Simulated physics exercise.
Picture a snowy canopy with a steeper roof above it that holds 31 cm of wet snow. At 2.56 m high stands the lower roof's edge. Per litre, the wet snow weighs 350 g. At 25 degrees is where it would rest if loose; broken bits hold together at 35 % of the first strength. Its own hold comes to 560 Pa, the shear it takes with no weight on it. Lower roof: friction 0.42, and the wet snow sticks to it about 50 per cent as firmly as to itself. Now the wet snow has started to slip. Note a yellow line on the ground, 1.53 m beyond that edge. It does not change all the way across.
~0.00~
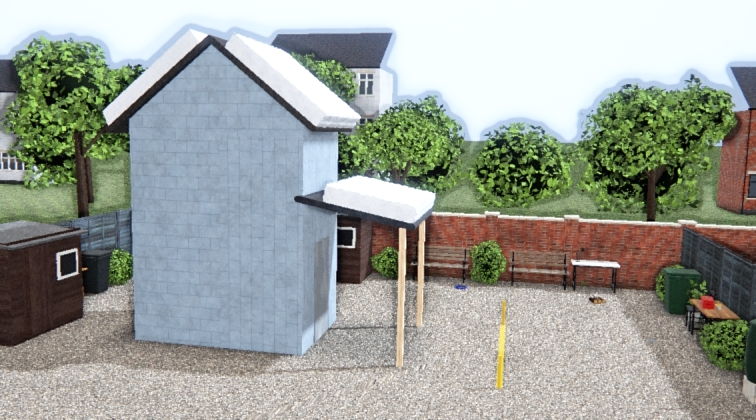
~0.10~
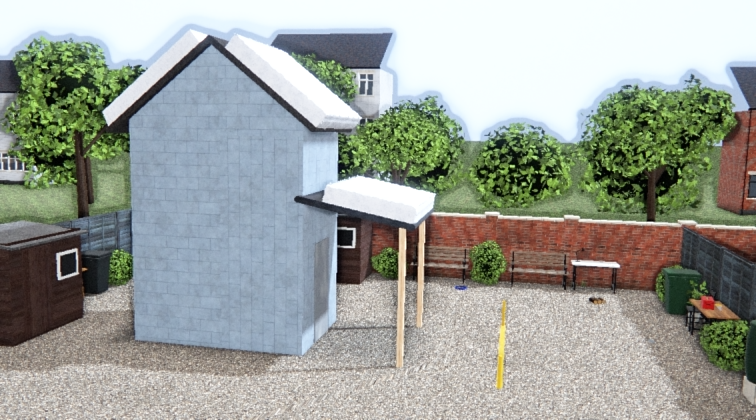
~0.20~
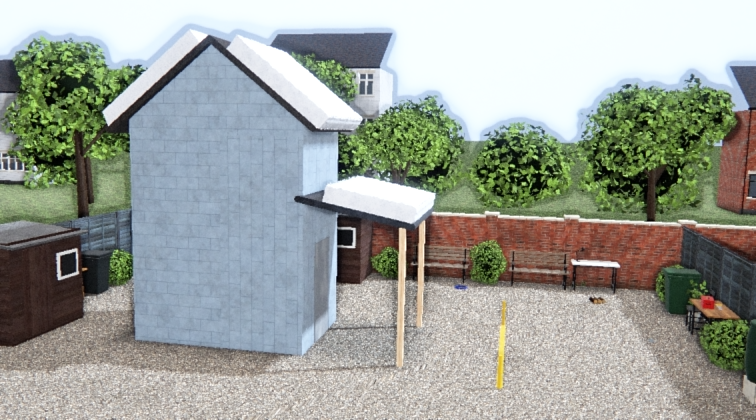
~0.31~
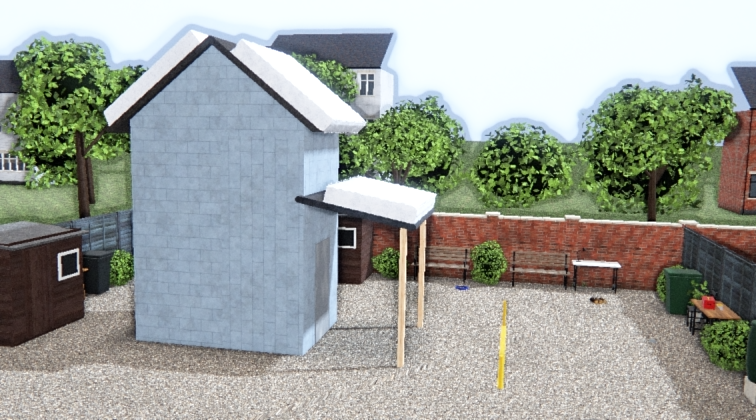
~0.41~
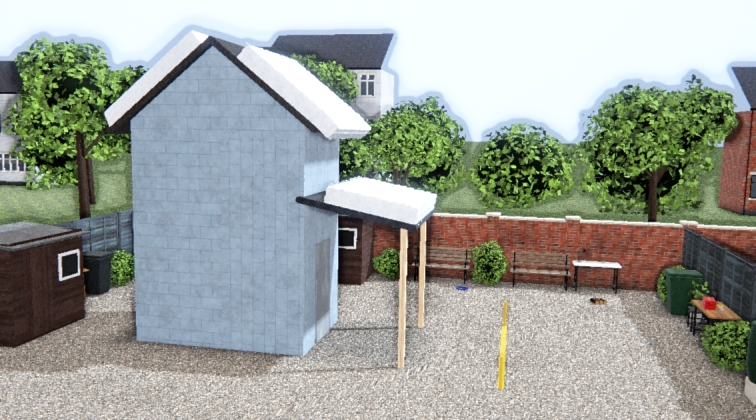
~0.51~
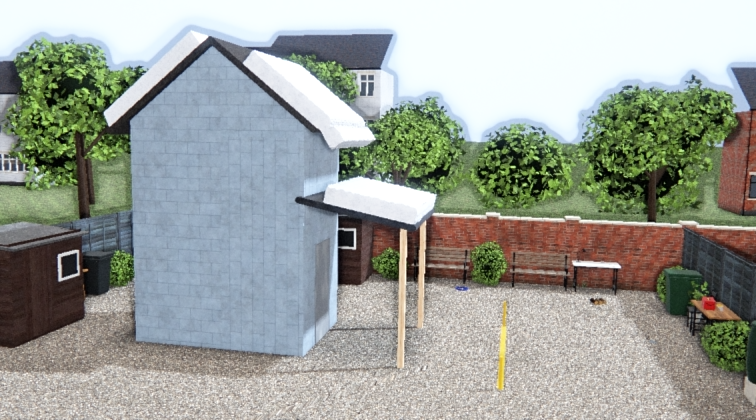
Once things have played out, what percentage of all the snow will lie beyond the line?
About 26 %.
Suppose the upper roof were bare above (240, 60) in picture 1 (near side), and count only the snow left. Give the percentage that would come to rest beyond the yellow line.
16 %.
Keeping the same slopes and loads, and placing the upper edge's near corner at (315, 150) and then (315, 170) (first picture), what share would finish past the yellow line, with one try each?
In that order: 7 %, 0 %.
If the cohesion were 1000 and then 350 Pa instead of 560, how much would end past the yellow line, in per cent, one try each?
In that order: 12 %, 35 %.
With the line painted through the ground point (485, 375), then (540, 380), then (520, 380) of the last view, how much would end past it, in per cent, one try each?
In order, some 35, 14 and 20 percent would end past it.
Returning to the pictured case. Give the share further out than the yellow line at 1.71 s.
I'd put it at close to 0 in a hundred.
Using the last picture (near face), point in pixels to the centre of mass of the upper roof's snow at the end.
At about (469, 318).
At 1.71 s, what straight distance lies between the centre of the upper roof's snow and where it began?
Distance from start: Around 3.4 m.
After 1.06 s, none is below the lower edge and 0 % is past the line.
After 1.71 s, 14 % is below the lower edge and 0 % is past the line.
After 2.35 s, 55 % is below the lower edge and 24 % is past the line.
After 3.00 s, 56 % is below the lower edge and 26 % is past the line.
After 3.30 s, at the end, 56 % is below the lower edge and 26 % is past the line.
